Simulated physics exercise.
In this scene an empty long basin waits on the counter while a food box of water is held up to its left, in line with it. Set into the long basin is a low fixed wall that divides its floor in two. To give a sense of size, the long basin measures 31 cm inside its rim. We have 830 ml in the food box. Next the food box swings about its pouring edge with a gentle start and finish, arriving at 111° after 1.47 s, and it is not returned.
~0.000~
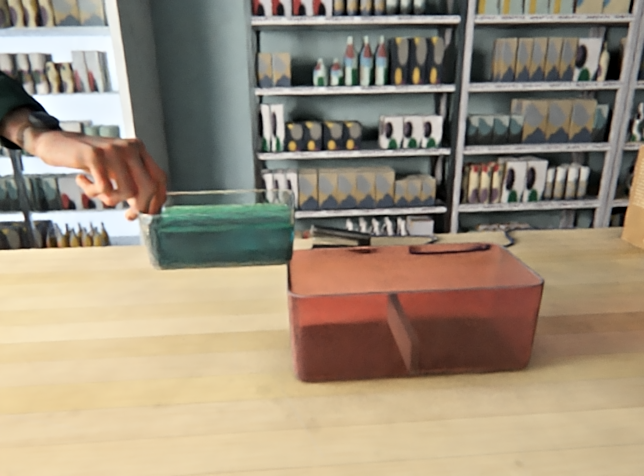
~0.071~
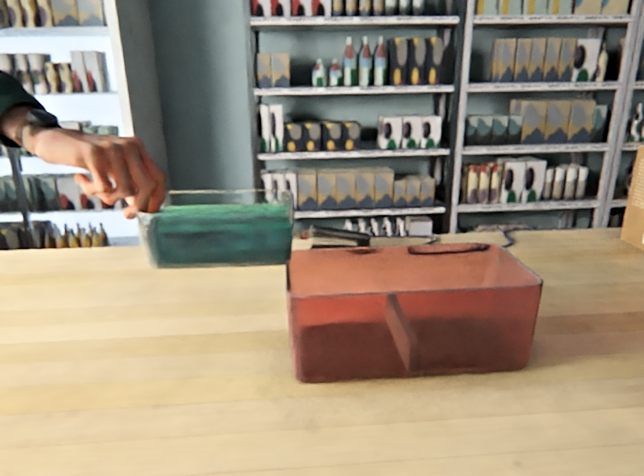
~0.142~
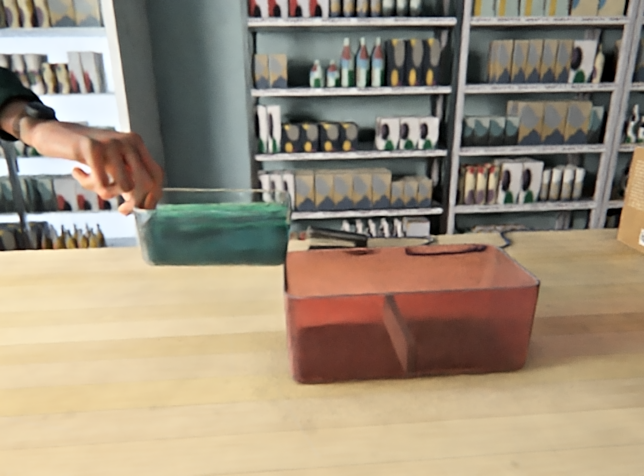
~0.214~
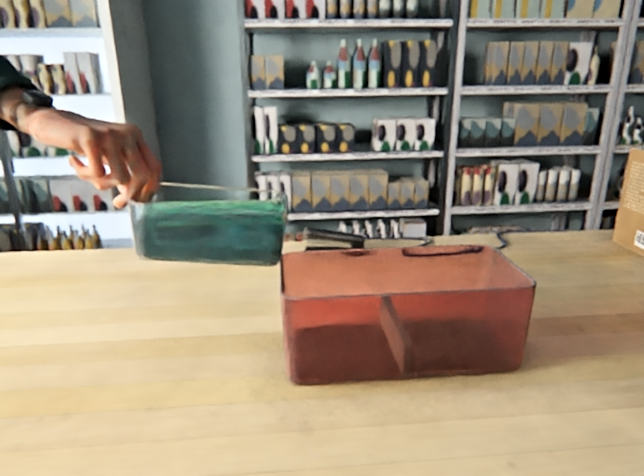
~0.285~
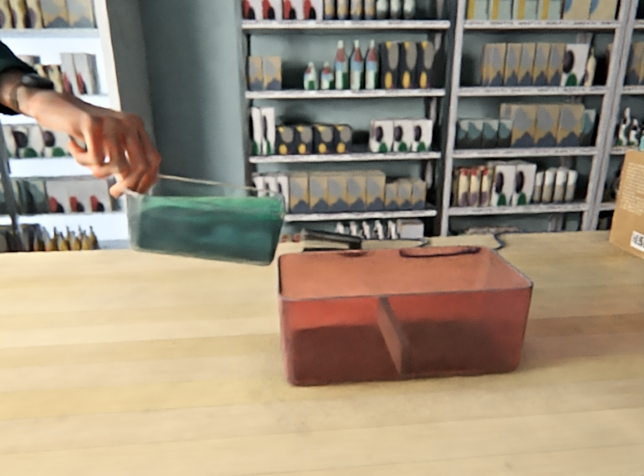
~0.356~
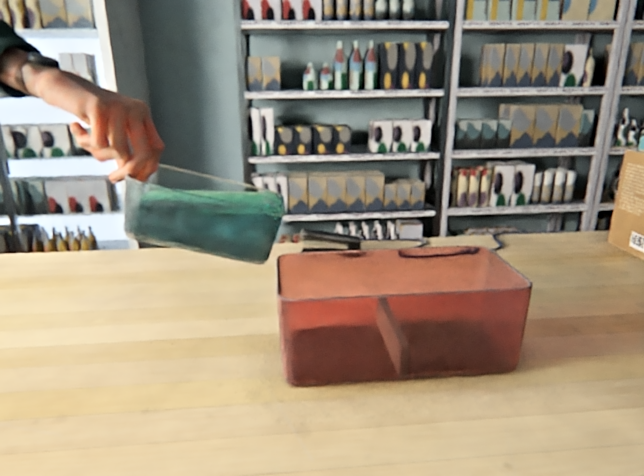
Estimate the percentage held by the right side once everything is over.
I would say 12 per cent.
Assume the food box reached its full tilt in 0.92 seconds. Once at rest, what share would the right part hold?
In that case some 25 per cent.
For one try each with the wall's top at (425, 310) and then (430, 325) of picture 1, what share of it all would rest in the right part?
5 then 20 %.
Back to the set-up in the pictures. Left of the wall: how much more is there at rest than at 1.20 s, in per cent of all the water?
That works out to roughly 4 per cent of the whole.
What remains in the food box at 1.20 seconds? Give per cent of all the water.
Around 4 in a hundred.
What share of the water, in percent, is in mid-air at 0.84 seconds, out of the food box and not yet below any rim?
38 %.
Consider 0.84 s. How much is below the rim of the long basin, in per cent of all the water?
I'd put it near 30 percent.
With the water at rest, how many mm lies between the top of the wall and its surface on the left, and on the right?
Close to 12 mm left and close to 42 mm right.
Then, 0.84 s in, the tilt is 68° and 31 per cent is still to pour, 30 is left of the wall and 0 right of it.
Then, 1.20 s in, the tilt is 102° and 4 per cent is still to pour, 82 is left of the wall and 5 right of it.
Then, 1.57 s in, the tilt is 111° and 0 per cent is still to pour, 86 is left of the wall and 12 right of it.
Then, 1.97 s in, the tilt is 111° and 0 per cent is still to pour, 86 is left of the wall and 12 right of it.
Finally, 86 per cent lies left of the wall, 12 right of it and 3 outside.
